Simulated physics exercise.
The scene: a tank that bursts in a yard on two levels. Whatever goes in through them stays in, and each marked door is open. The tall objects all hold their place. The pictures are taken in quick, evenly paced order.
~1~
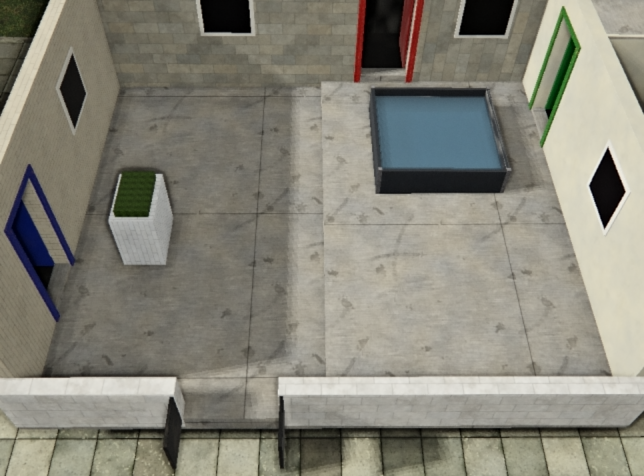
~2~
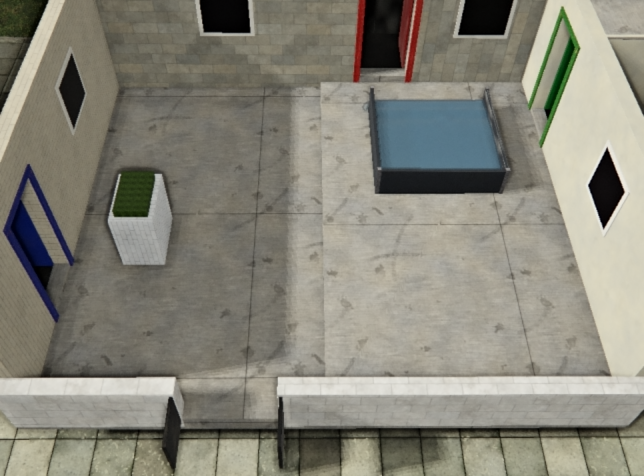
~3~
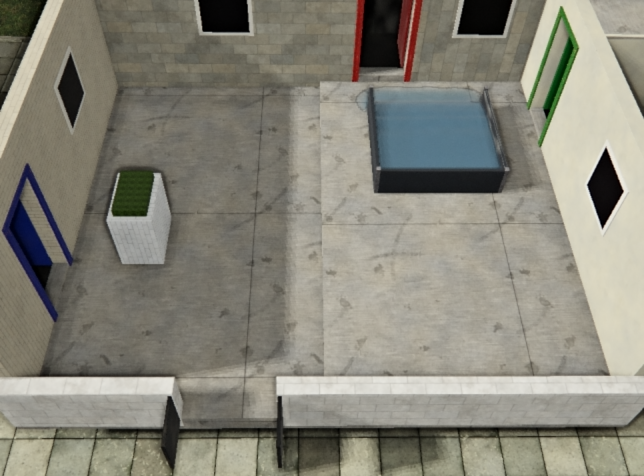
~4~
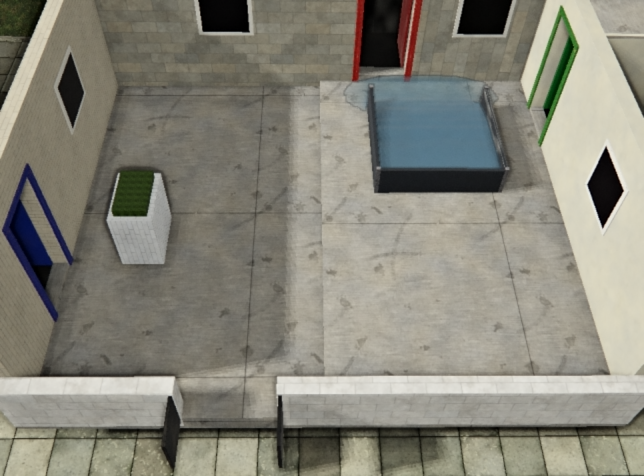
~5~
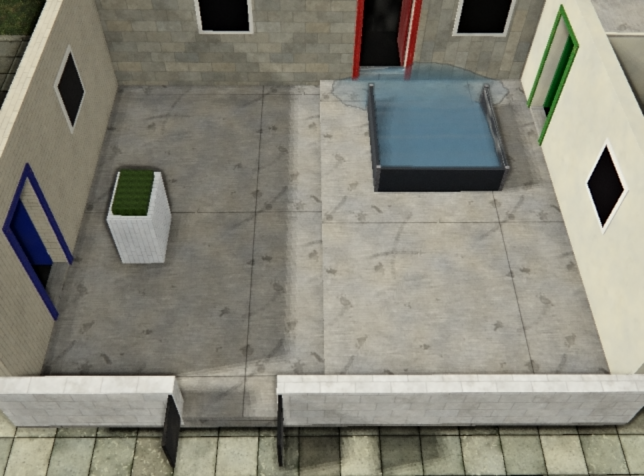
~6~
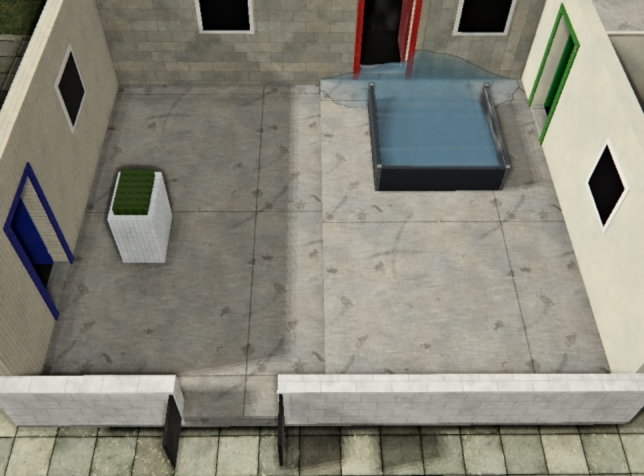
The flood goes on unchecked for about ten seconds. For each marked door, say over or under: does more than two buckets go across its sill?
In the end the green door will be over the limit; the blue door will be within bounds; the red door will be over the limit.
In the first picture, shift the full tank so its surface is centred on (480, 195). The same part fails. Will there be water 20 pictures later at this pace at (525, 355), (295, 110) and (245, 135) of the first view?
The three spots read left dry, swamped, swamped.
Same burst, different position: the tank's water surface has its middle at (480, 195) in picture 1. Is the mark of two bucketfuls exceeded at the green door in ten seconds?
Green door: Above the limit.
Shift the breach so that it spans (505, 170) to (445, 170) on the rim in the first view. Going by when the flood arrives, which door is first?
First comes the blue one.
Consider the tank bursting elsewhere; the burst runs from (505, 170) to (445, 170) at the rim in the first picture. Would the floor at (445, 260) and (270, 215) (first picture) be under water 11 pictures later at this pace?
Point one reached; point two not reached.
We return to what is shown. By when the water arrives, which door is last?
My pick is the blue door.
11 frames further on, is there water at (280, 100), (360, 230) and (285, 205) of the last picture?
First spot inundated, second not wet, third not wet.
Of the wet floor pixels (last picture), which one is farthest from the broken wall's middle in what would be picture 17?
Close to (192, 90).
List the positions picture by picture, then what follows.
Still water in the tank at (436, 130), in the first frame.
Water pours out on the tank's far side and has run to (368, 105), in the second frame.
The front is at (361, 98), out from the gap on the tank's far side, in the third frame.
Water pours out on the tank's far side and has run to (357, 84), in the fourth frame.
Water pours out on the tank's far side and has run to (341, 81), in the fifth frame.
Water pours out on the tank's far side and has run to (323, 80), in the sixth frame.
A moment on, water covers 5 % of the floor; the green door not reached, the blue door not reached, the red door over two buckets in.
Next, water covers 15 % of the floor; the green door under two buckets in, the blue door not reached, the red door far over two buckets in.
Then, water covers 35 % of the floor; the green door over two buckets in, the blue door not reached, the red door far over two buckets in.
Later, water covers 50 % of the floor; the green door over two buckets in, the blue door wet at the sill, nothing in, the red door far over two buckets in.
In the end, water covers 75 % of the floor; the green door over two buckets in, the blue door wet at the sill, nothing in, the red door far over two buckets in.
